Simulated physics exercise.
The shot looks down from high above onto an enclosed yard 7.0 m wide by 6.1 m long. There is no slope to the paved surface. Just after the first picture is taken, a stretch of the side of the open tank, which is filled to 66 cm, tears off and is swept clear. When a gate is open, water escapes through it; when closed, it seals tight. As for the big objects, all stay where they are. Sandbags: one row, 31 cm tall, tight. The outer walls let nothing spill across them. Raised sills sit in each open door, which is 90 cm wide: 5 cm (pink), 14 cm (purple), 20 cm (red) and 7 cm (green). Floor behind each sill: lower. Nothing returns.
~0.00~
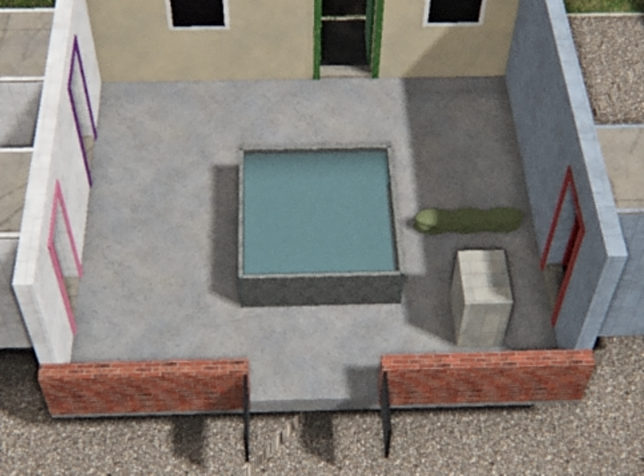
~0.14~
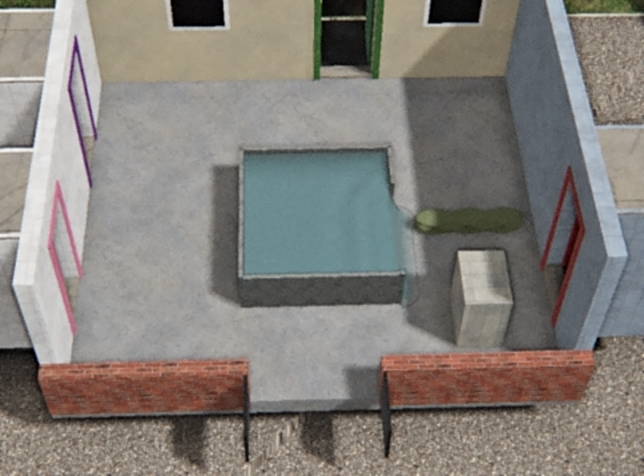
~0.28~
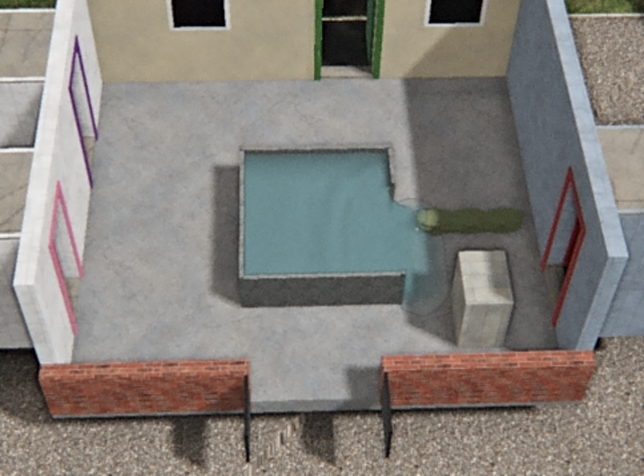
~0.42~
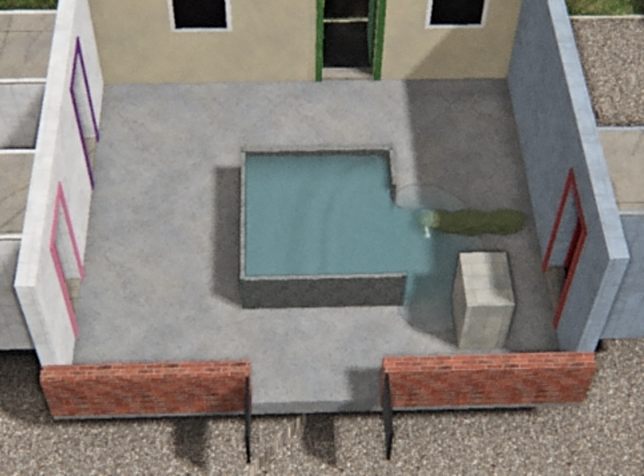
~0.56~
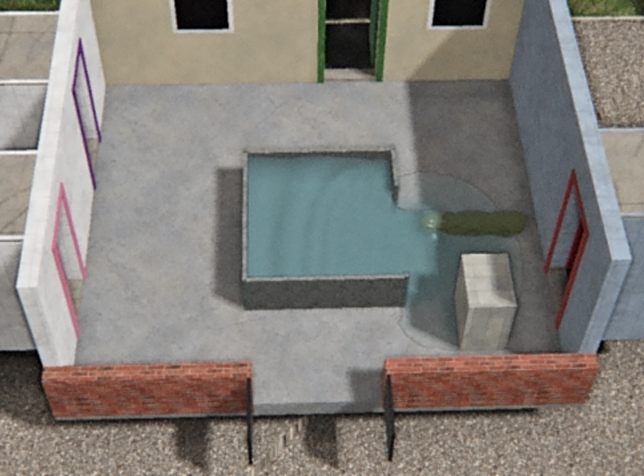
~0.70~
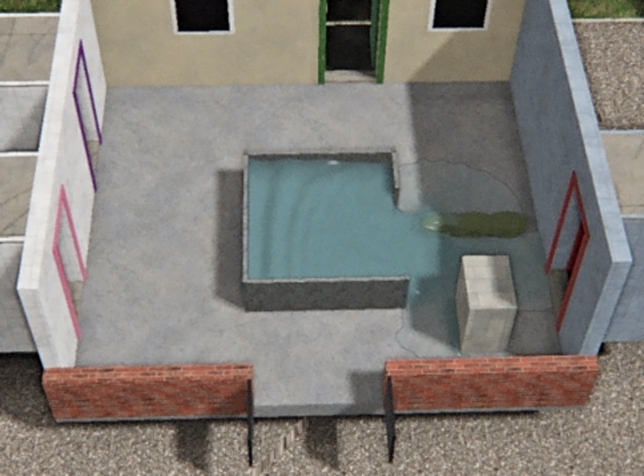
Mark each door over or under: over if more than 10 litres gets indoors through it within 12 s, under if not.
Pink door: Over, purple door: Under, red door: Over, green door: Under.
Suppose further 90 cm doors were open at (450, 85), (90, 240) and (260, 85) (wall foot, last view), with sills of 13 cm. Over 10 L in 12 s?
Per doorway, in order: Sufficient / insufficient / insufficient.
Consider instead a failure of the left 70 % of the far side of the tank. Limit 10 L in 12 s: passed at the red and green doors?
At red the amount is beneath the mark, while at green it is higher than the mark.
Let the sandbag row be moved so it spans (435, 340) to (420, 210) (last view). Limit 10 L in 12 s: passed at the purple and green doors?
Checking the limit, purple is fine, green is too much.
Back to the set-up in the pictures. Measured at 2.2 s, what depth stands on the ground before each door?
Door by door, in cm: Pink reads 0, purple reads 0, red reads 40, green reads 0.
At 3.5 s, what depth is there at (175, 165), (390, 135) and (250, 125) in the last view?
First spot near 0 cm, second near 1 cm, third near 0 cm.
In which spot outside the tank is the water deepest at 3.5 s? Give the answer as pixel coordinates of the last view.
Roughly pixel (559, 383).
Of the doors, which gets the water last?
Last comes the purple one.
After 1.4 s water covers 25 % of the floor and is deepest (48 cm) near (539, 280); pink door not reached, purple door not reached, red door 42 cm at the sill, 46 L in, green door not reached.
After 2.2 s water covers 35 % of the floor and is deepest (48 cm) near (537, 270); pink door not reached, purple door not reached, red door 40 cm at the sill, 166 L in, green door not reached.
After 3.5 s water covers 45 % of the floor and is deepest (37 cm) near (559, 383); pink door not reached, purple door not reached, red door 30 cm at the sill, 275 L in, green door 5 cm at the sill, 0 L in.
After 7.0 s water covers 90 % of the floor and is deepest (18 cm) near (521, 384); pink door 12 cm at the sill, 38 L in, purple door 7 cm at the sill, 0 L in, red door 15 cm at the sill, 311 L in, green door 5 cm at the sill, 1 L in.
After 12.0 s water covers 95 % of the floor and is deepest (13 cm) near (264, 105); pink door 8 cm at the sill, 102 L in, purple door 10 cm at the sill, 0 L in, red door 9 cm at the sill, 311 L in, green door 5 cm at the sill, 1 L in.
